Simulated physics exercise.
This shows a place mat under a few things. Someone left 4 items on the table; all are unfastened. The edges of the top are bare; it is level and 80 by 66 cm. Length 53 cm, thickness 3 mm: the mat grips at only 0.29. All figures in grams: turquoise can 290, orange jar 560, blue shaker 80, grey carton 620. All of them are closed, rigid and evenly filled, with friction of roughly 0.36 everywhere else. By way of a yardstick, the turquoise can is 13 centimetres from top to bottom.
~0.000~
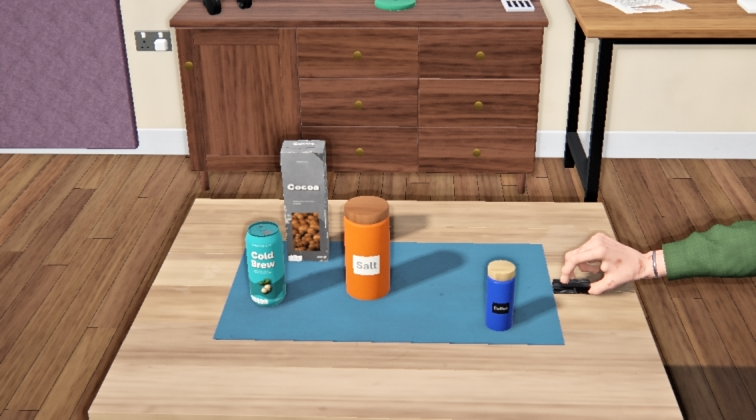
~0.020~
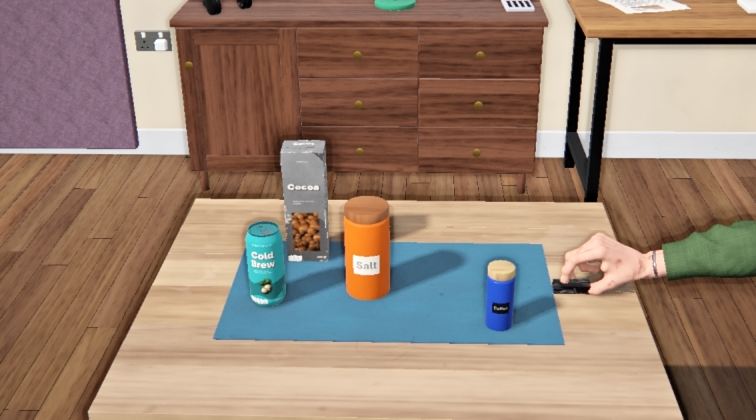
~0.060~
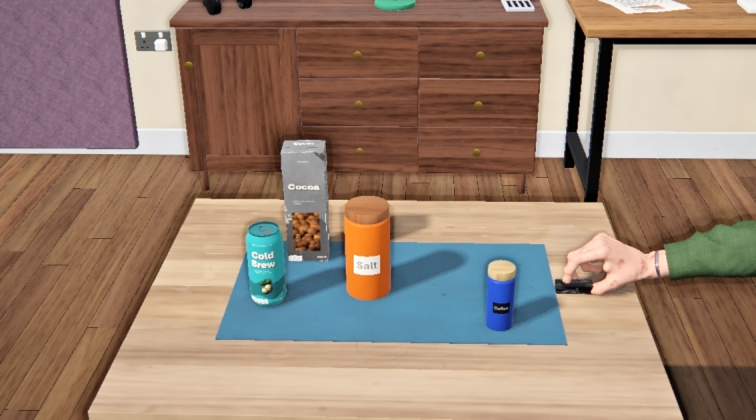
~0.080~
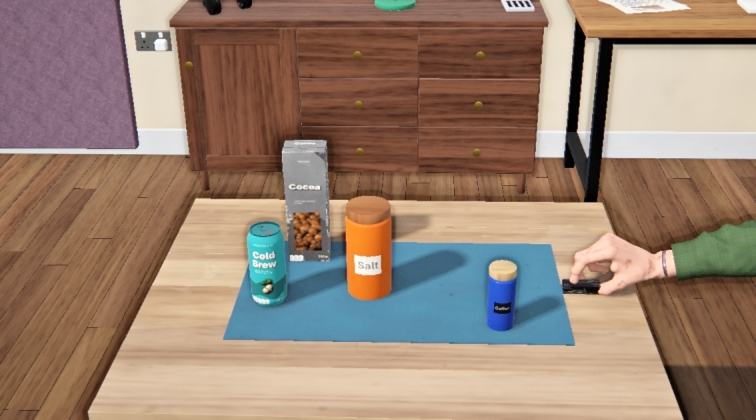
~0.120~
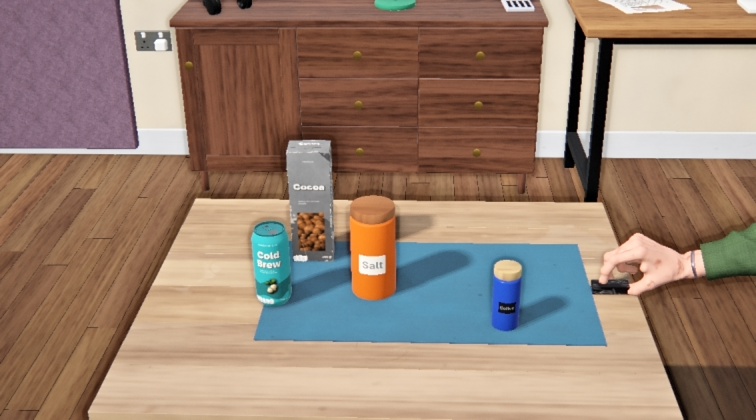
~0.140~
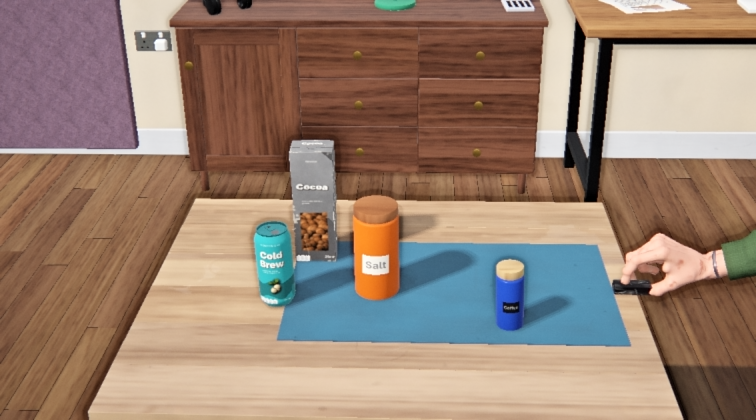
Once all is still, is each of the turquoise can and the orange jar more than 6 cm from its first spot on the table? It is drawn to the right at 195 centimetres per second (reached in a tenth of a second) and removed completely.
The turquoise can: No; the orange jar: Yes.
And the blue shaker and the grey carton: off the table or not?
Once it settles, the blue shaker has gone out of bounds; as for the grey carton, it keeps within bounds.
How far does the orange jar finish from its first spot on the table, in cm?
I'd put it at about 21 centimetres.
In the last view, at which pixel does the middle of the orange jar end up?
Close to (496, 274).
After 0.34 s, mat pulled 49 cm; orange jar leaning 8° near (431, 248); turquoise can slid 2 cm near (282, 266); blue shaker on its side.
After 0.54 s, mat pulled 88 cm; blue shaker now off the table; orange jar leaning 28° near (449, 246); turquoise can slid 2 cm near (281, 266).
After 0.84 s, mat pulled 95 cm; orange jar on its side near (496, 274); turquoise can slid 2 cm near (281, 267); grey carton leaning 4°.
At rest (1.7 s), off the table, blue shaker; tipped over on the table, orange jar; the other 2 in place, give or take 6 cm. Seen from the same camera at the end, turquoise can near (281, 267), orange jar near (496, 274).
